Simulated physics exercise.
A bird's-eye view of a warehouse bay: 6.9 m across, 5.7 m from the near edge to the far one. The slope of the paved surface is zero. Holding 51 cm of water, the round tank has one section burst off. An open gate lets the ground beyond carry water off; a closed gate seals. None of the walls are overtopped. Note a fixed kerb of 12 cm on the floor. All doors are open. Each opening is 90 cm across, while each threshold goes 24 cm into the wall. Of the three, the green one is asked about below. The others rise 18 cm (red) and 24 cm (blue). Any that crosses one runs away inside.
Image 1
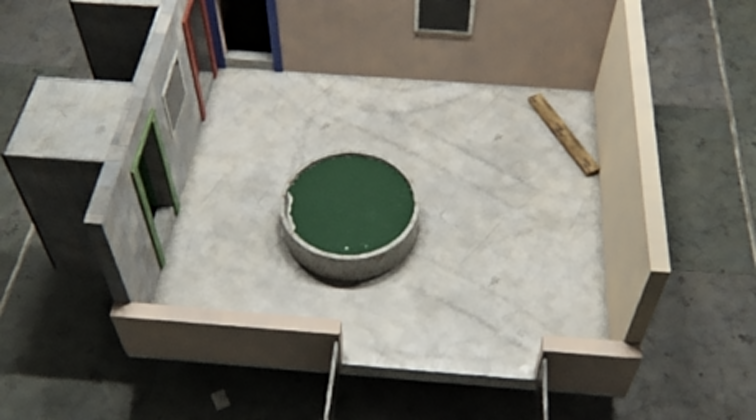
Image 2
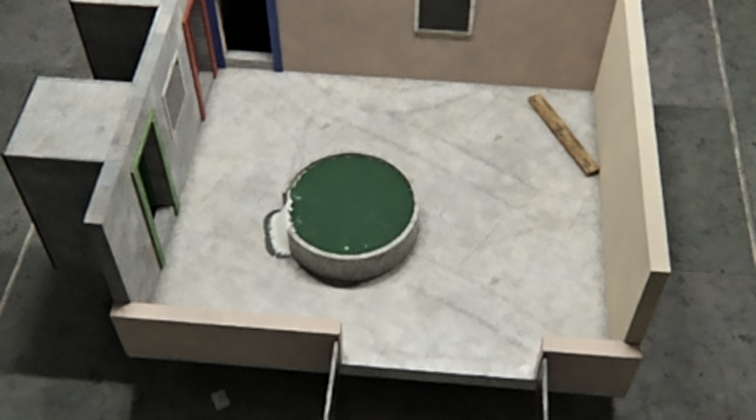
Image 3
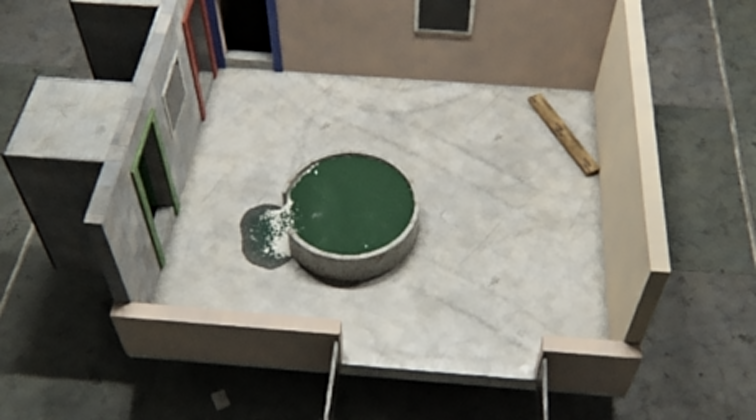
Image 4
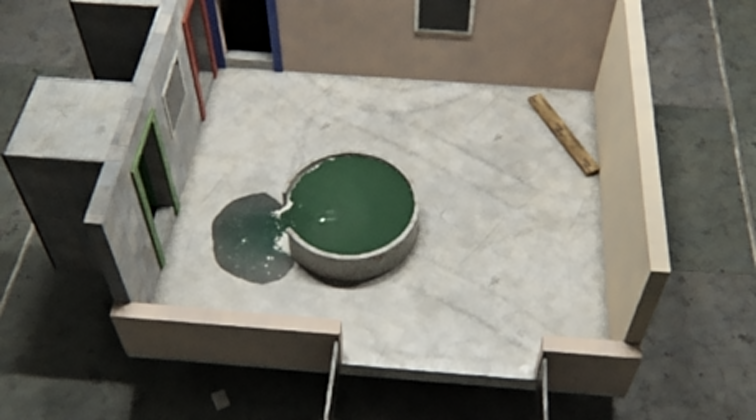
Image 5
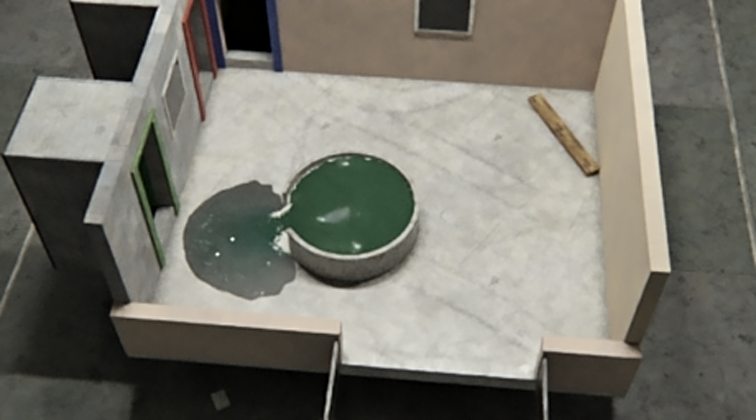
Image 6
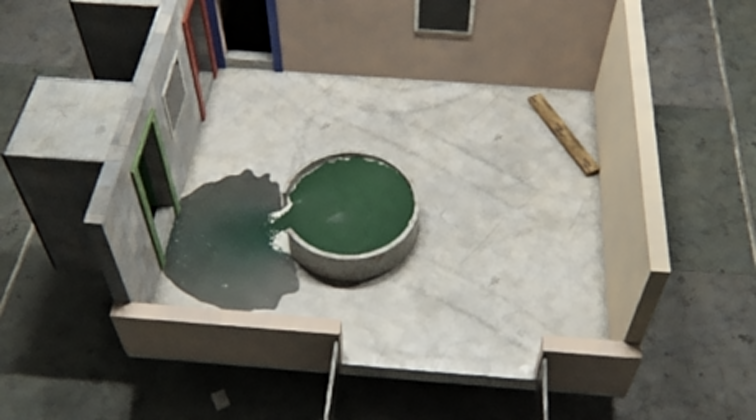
A round tank of green water stood still inside a walled yard, then its left side burst open and water poured out, spreading across the pale floor in a widening dark puddle.
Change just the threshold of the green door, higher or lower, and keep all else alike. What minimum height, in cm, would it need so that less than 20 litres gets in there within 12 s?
About 19 cm.
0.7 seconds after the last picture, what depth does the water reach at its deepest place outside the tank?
Around 29 centimetres.
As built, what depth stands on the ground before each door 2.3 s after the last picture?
Door by door in cm - green 18, red 4, blue 9.
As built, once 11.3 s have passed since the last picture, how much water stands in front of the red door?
Some 5.5 cm.
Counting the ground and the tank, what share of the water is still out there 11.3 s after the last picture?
About 94 in every hundred.
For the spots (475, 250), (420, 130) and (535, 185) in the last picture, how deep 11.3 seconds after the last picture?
Depths in order: 3 / 2 / 5 cm.
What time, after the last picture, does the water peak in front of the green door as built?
I'd guess close to 1.0 seconds.
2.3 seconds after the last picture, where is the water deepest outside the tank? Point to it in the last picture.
Look close to (144, 333).
Then, 0.7 s after the last picture water covers 15 % of the floor, deepest (29 cm) near (144, 333); 24 cm at the green door, 0 litres in over its 27 cm threshold.
Then, 2.3 s after the last picture water covers 25 % of the floor, deepest (24 cm) near (144, 333); 18 cm at the green door, 0 litres in over its 27 cm threshold.
Then, 11.3 s after the last picture water covers 95 % of the floor, deepest (7 cm) near (144, 333); 7 cm at the green door, 0 litres in over its 27 cm threshold.
At the green door as built, the water peaked near 25 cm, 1.1 s after the last picture.
With a threshold of 16.5 cm, 42 litres would have come in within the 12 s; with 22.5 cm, 4 litres. So under 20 litres takes about 19 cm.
